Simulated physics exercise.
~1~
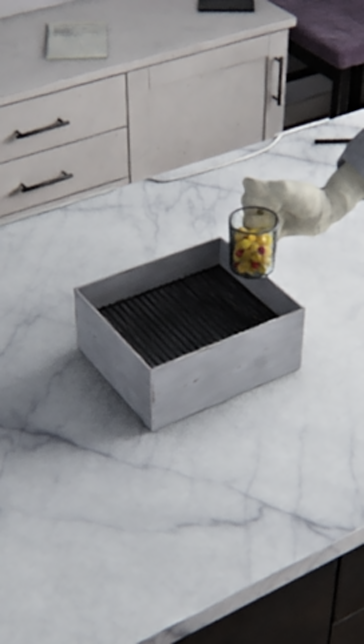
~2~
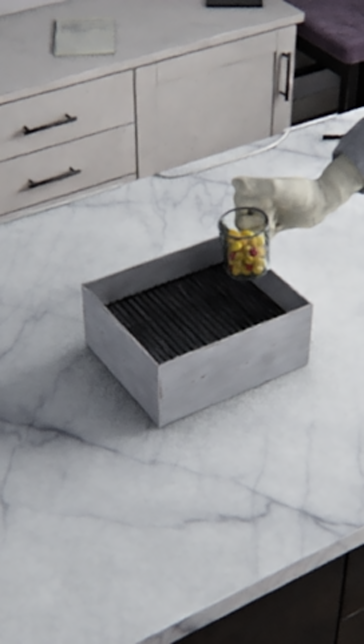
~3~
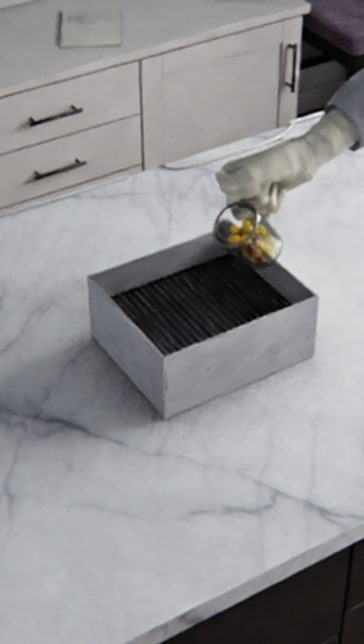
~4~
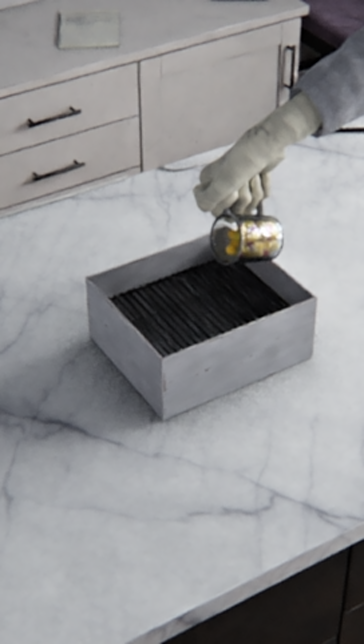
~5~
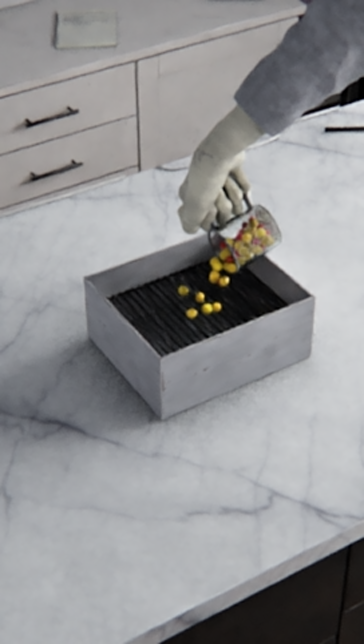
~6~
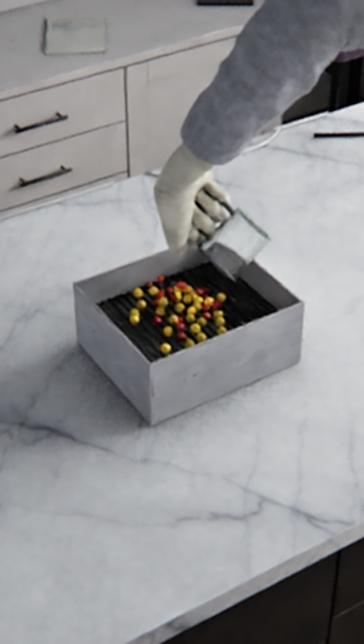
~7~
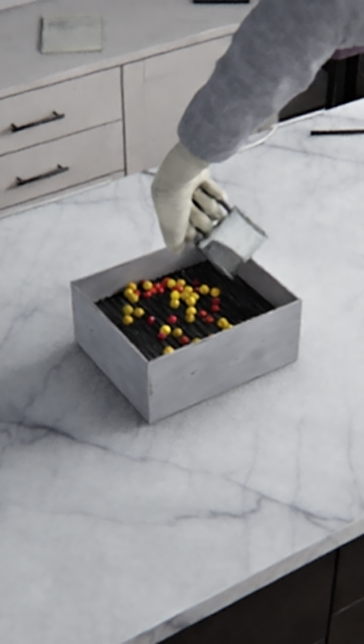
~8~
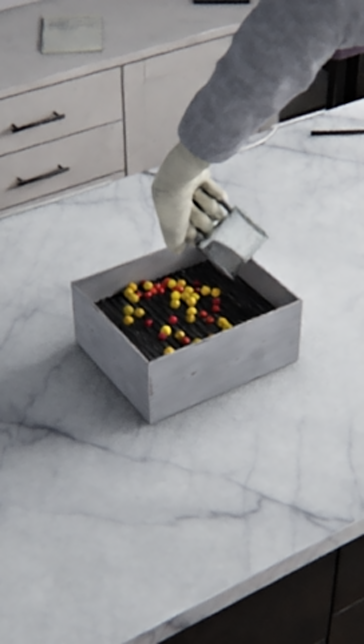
A gloved hand held a clear cup of yellow and red balls over a gray box with a black wire rack, then tipped it leftward until upside down, and the balls spilled out and spread across the wires, where both colors stayed on top.
